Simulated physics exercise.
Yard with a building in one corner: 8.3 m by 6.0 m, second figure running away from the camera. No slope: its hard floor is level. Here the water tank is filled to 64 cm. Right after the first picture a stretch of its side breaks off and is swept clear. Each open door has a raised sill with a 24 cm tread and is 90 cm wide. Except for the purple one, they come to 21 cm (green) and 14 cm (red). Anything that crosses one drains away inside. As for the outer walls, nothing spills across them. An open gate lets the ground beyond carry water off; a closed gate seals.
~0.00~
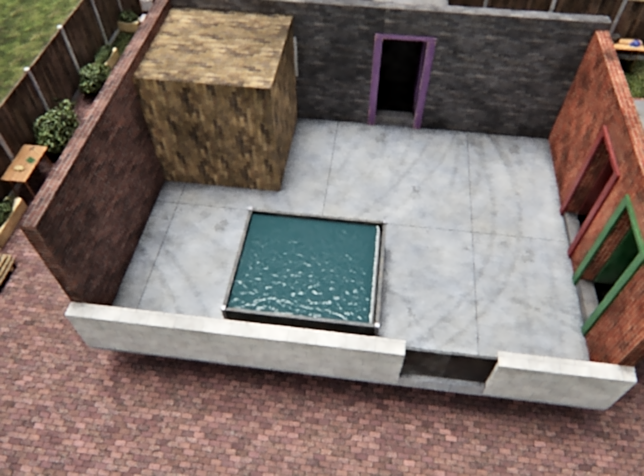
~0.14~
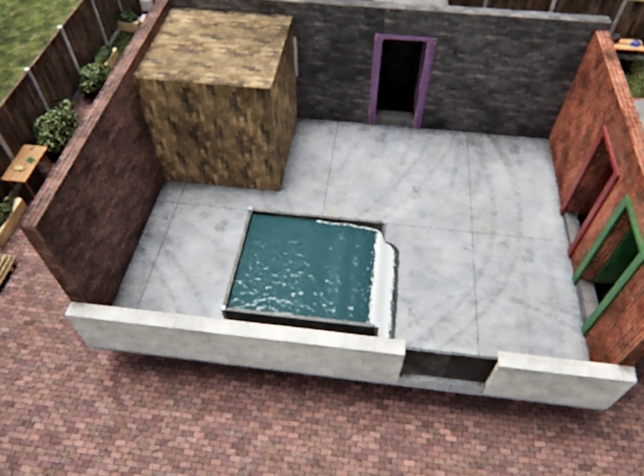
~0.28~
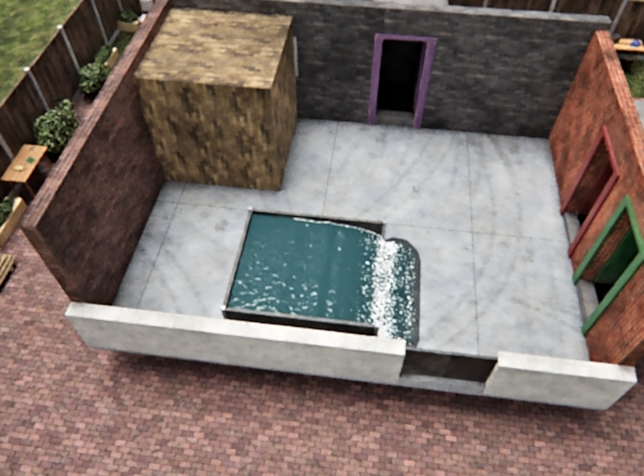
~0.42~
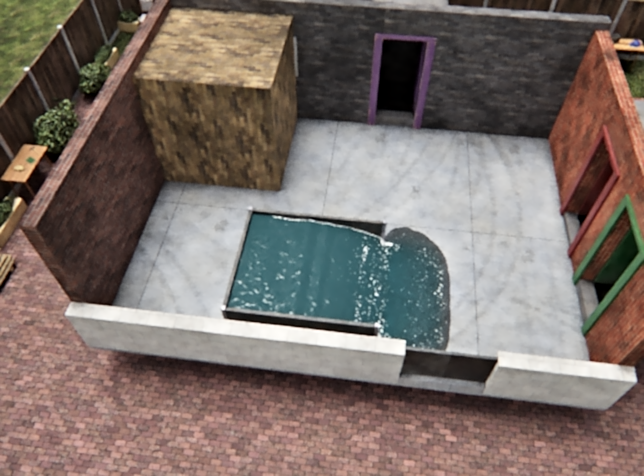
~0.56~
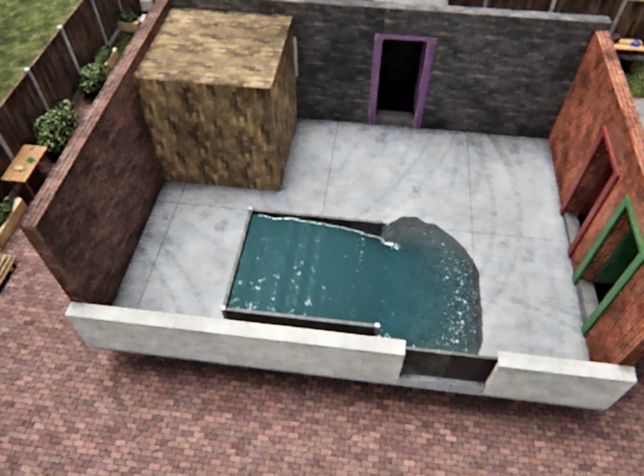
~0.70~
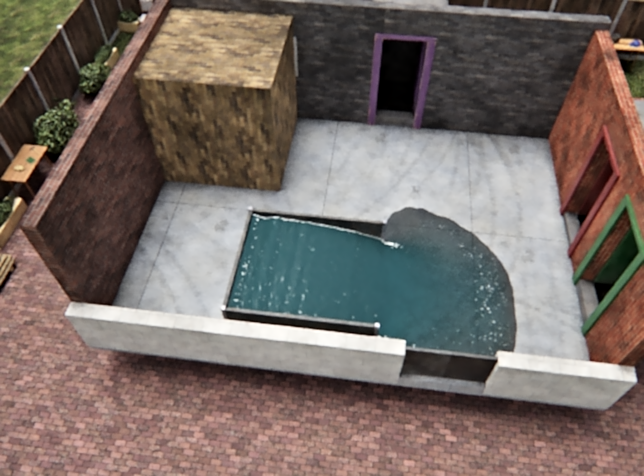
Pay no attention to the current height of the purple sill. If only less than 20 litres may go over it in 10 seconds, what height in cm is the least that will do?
It needs to be about 7 cm high.
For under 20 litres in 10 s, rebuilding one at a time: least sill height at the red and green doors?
You'd want some 19 cm at red and some 31 cm at green.
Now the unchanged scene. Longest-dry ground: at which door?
That would be the purple door, last of all.
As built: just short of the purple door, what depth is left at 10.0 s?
Depth: Near 8.0 cm.
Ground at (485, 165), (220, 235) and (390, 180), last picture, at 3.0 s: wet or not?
I'd mark them touched by the flood, spared by the flood and spared by the flood, respectively.
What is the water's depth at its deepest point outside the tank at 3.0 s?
Close to 38 centimetres.
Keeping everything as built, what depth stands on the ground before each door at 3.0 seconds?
The green door has 34 cm, the purple door 0 cm and the red door 24 cm.
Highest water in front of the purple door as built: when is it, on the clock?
Crest at t of about 6.0 s.
After 1.4 s water covers 35 % of the floor, deepest (38 cm) near (591, 366); it has not reached the purple door.
After 3.0 s water covers 45 % of the floor, deepest (38 cm) near (581, 375); it has not reached the purple door.
After 10.0 s water covers 90 % of the floor, deepest (18 cm) near (290, 233); 8 cm at the purple door, 0 litres in over its 25 cm sill.
At the purple door as built, the water arrived by 4.3 s and peaked near 12 cm at 6.2 s.
Run again over the same 10 s with other heights there, 31 litres in over 6 cm, 11 litres over 8.5 cm. The limit of 20 litres is kept from about 7 cm up.
